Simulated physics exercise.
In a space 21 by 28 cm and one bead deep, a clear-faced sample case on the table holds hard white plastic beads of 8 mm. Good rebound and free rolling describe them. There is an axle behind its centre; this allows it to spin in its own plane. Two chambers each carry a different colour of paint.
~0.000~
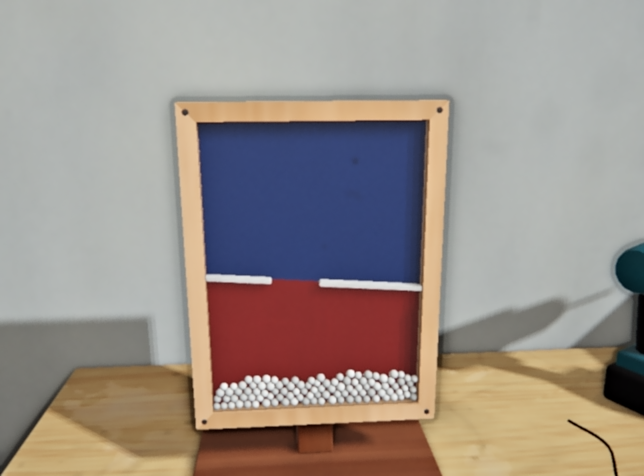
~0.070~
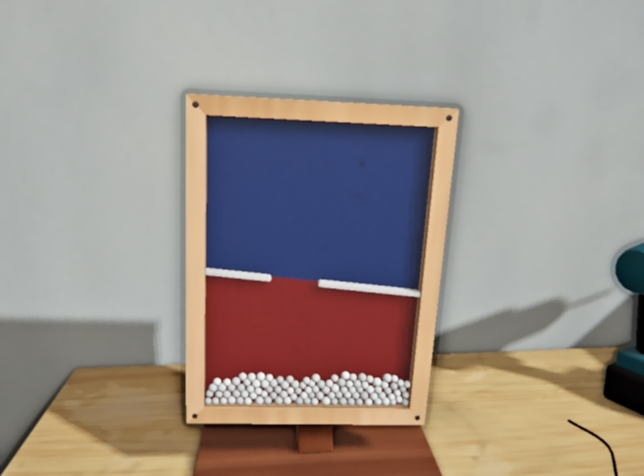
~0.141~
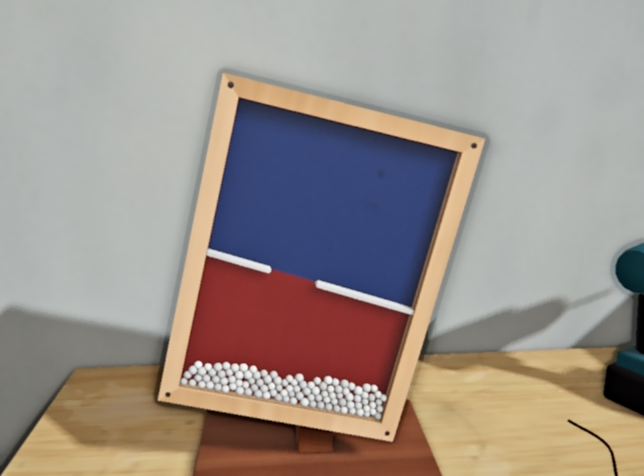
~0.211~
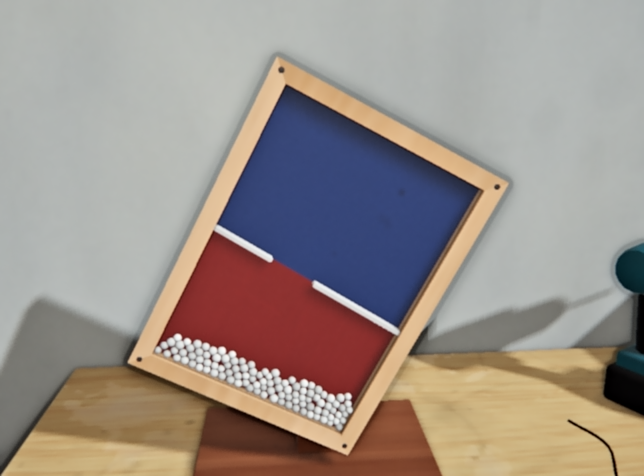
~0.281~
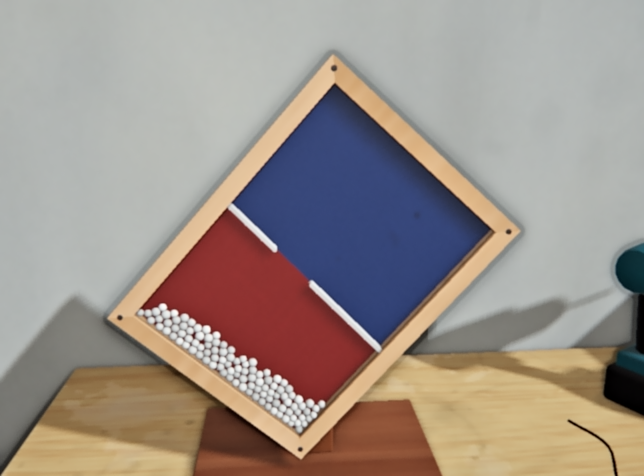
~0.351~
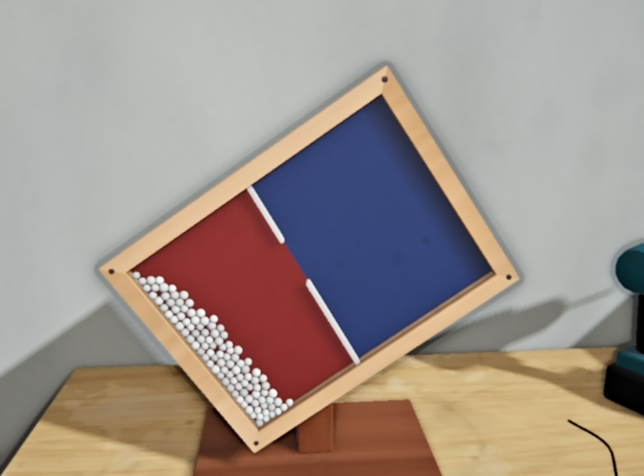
Wood-framed clear-faced case turning clockwise on a table, white beads resting along the red chamber's end, blue chamber swinging rightward.
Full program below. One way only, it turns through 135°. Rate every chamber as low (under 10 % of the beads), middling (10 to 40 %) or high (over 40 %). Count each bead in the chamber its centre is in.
Red chamber: High; blue chamber: Low.
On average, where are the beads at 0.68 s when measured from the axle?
About 11 cm left and 2 cm below.
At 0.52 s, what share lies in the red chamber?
Around 100 percent of the load.
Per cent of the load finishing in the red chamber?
Around 100 in a hundred.
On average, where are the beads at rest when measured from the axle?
Offset approx. 10 cm left, 1 cm below.
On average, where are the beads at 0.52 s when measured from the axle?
11 cm left, 5 cm below.
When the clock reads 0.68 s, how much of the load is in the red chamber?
Share: About 100 percent.
After 0.52 s, it stands 90° clockwise; the beads' middle is 11 cm left of and 5 cm below the centre; red 100 %.
After 0.68 s, it stands 121° clockwise; the beads' middle is 11 cm left of and 2 cm below the centre; red 100 %.
After 0.82 s, it stands 135° clockwise; the beads' middle is 10 cm left of and level with the centre; red 100 %.
At rest by 1.6 s, it stands 135° clockwise; red 100 %, blue 0 %.
